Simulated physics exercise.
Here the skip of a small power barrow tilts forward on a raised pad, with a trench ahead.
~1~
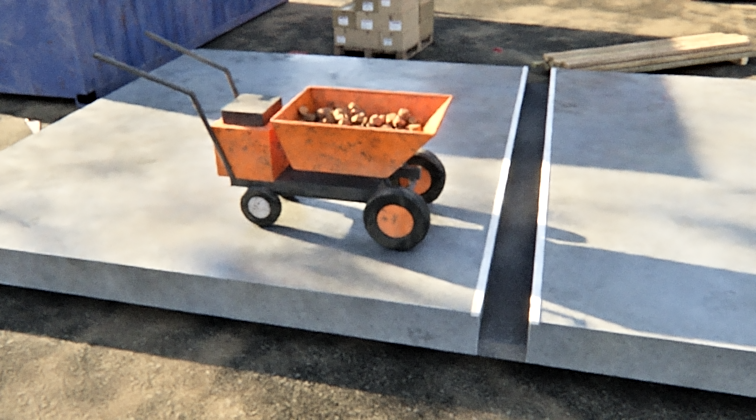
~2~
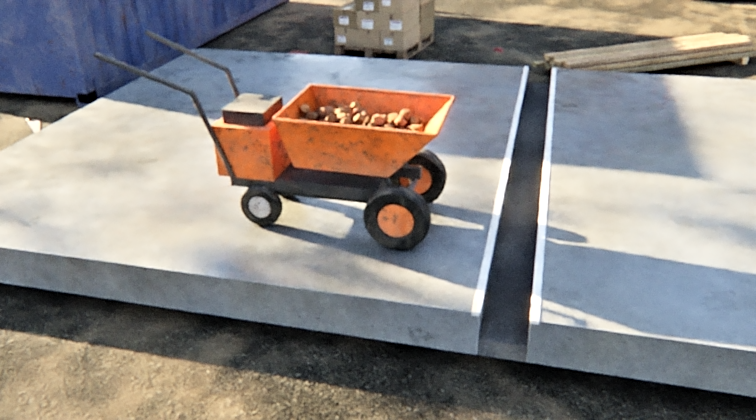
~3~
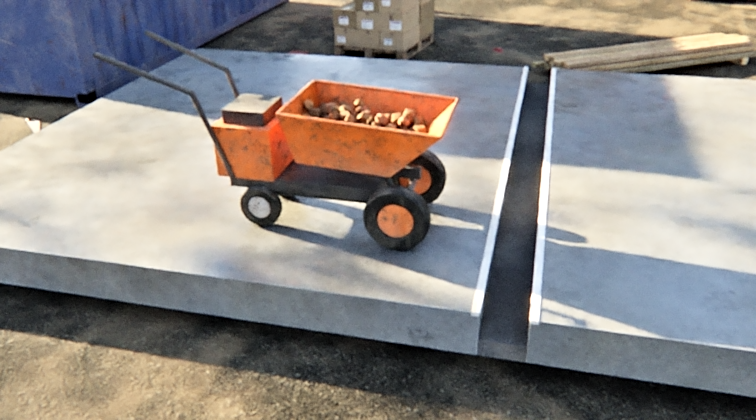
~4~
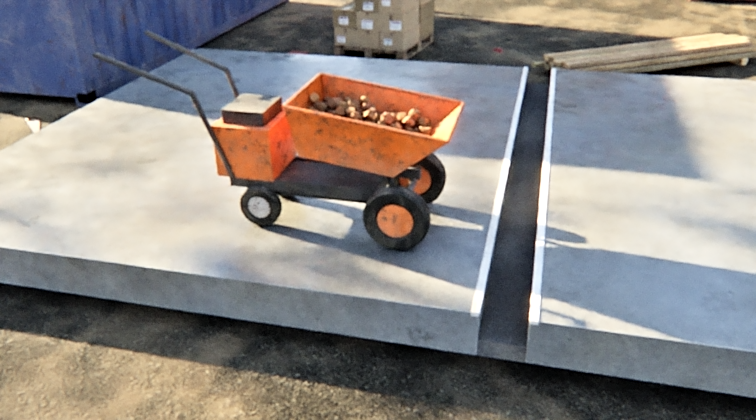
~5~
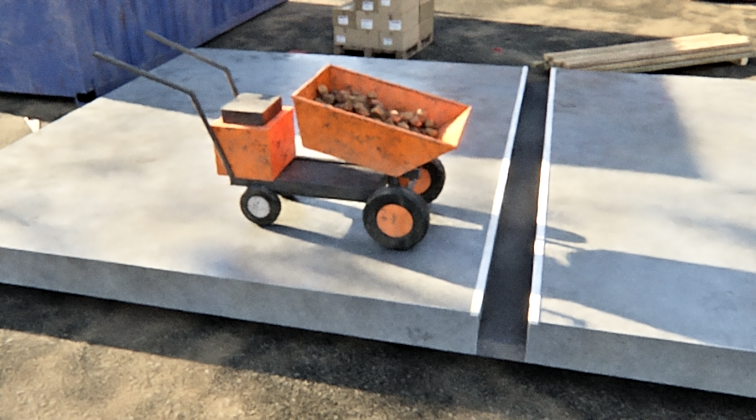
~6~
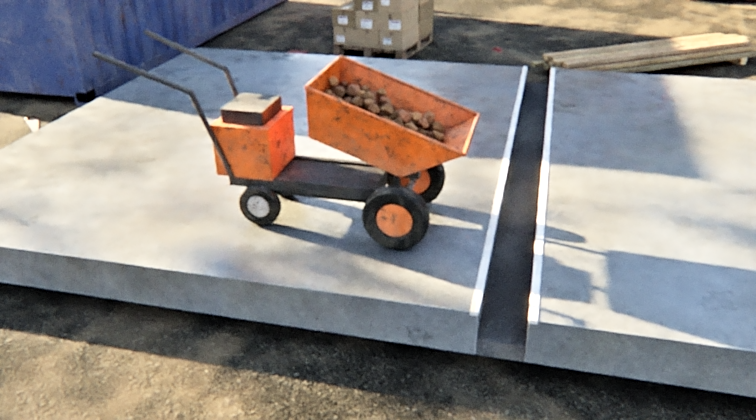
On a raised concrete pad beside a narrow gap, the orange skip of a small barrow tilting forward with its brown lumpy load.
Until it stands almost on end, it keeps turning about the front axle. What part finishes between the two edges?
The load will chiefly settle in the trench.
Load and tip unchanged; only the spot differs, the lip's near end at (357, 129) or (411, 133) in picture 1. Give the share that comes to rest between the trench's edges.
Well, you'd get roughly 30 per cent from the first place and roughly 70 per cent from the second.
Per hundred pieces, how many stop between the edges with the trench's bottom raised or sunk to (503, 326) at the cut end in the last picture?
Estimate: Approx. 50 per cent.
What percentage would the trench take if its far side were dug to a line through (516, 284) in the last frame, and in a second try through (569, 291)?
Lab note: Case 1 around 40 %, case 2 100 %.
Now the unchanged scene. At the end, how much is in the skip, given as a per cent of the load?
It comes out at some 5 in a hundred.
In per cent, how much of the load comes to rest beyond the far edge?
I'd say around 30 per cent of the load.
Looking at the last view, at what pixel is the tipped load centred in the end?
Resting centre, last frame: Roughly (524, 241).
Shortly afterwards, skip tipped steeply; the whole lot in the skip.
Next, skip tipped right over; the bulk in the skip; near a quarter in or heaped over the trench; a little beyond it; only a few falling.
Some moments later, skip tipped right over; a little in the skip; near two thirds in or heaped over the trench; near a quarter beyond it.
In the end, skip tipped right over; only a few in the skip; near two thirds in or heaped over the trench; near a quarter beyond it.
